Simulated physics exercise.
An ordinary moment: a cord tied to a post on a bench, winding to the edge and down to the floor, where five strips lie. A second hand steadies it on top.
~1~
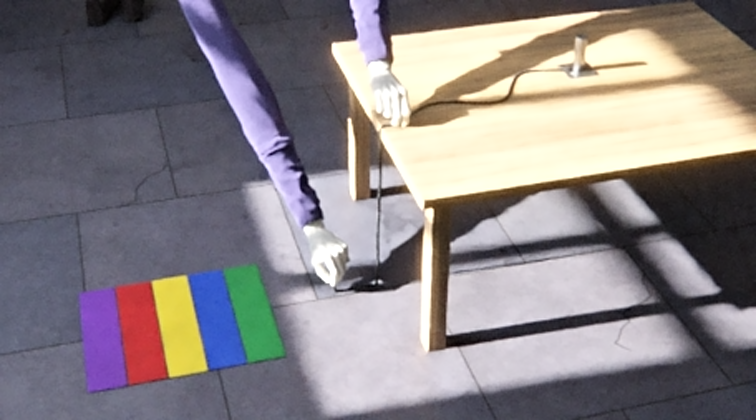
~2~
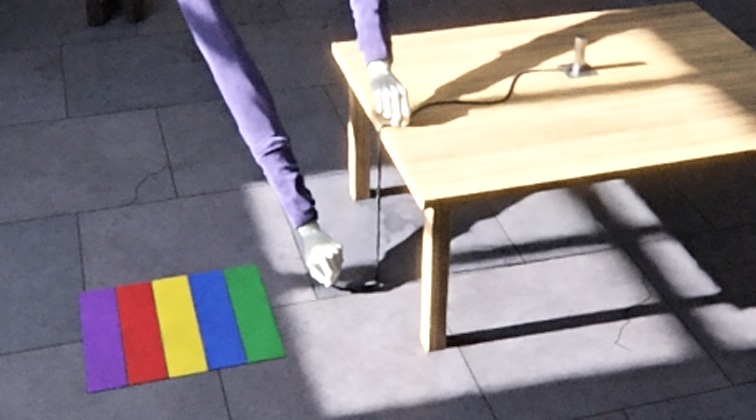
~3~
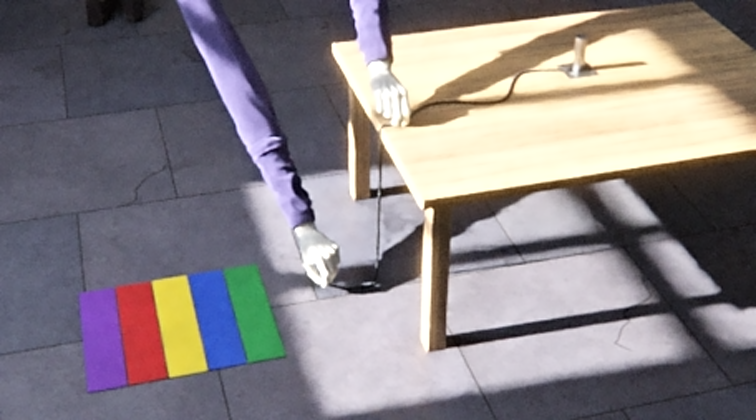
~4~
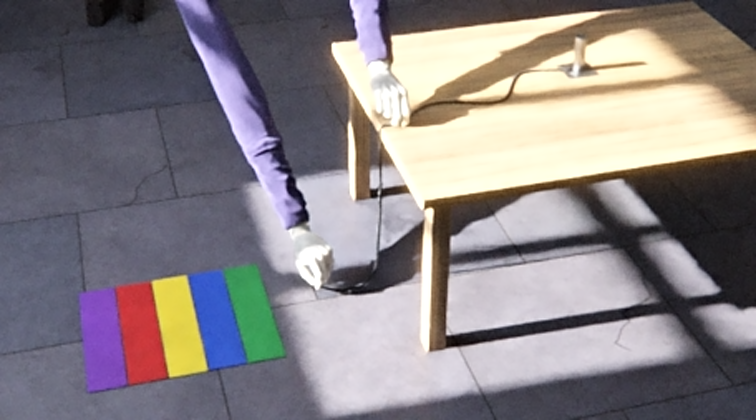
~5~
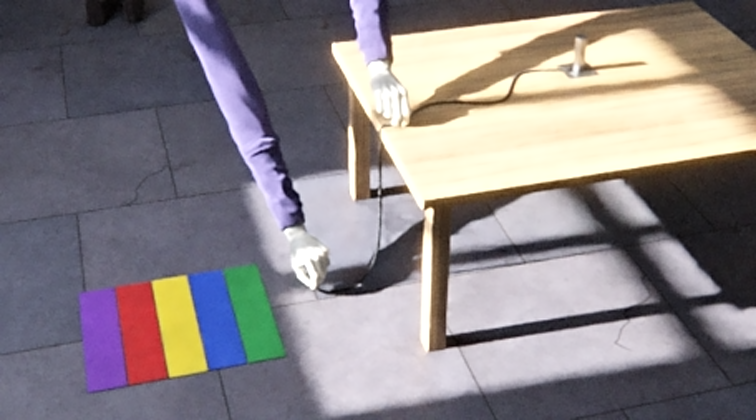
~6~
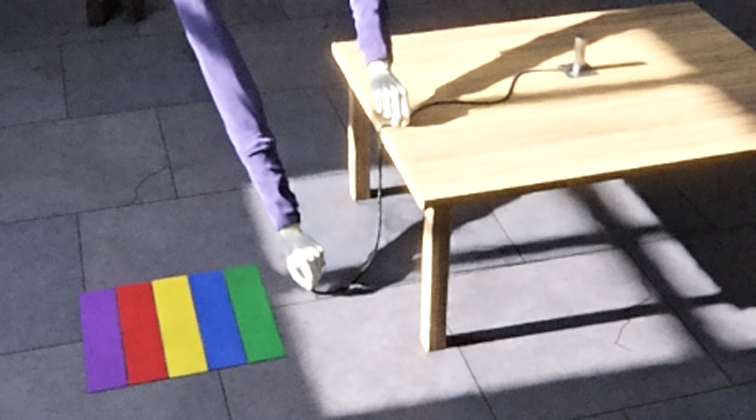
On a grey tiled floor beside a wooden table, a purple-sleeved arm shifts the end of a dark cord slightly left near five coloured strips, while another hand stays at the table edge where the cord hangs down.
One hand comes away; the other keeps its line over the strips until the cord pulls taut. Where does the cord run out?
The end stops over the yellow strip.
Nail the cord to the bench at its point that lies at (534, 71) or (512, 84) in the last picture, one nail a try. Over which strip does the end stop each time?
It would be yellow; yellow.
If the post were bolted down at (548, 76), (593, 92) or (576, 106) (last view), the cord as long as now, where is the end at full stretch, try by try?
The places are (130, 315), (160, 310) and (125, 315).
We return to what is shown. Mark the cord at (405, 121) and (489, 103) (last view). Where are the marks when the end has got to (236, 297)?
They go to (378, 131) and to (462, 100).
A little later, end near (236, 297); over green.
Next, end near (195, 304); over blue.
When it is tight, end near (171, 308); over yellow. It gets as far as the yellow strip.
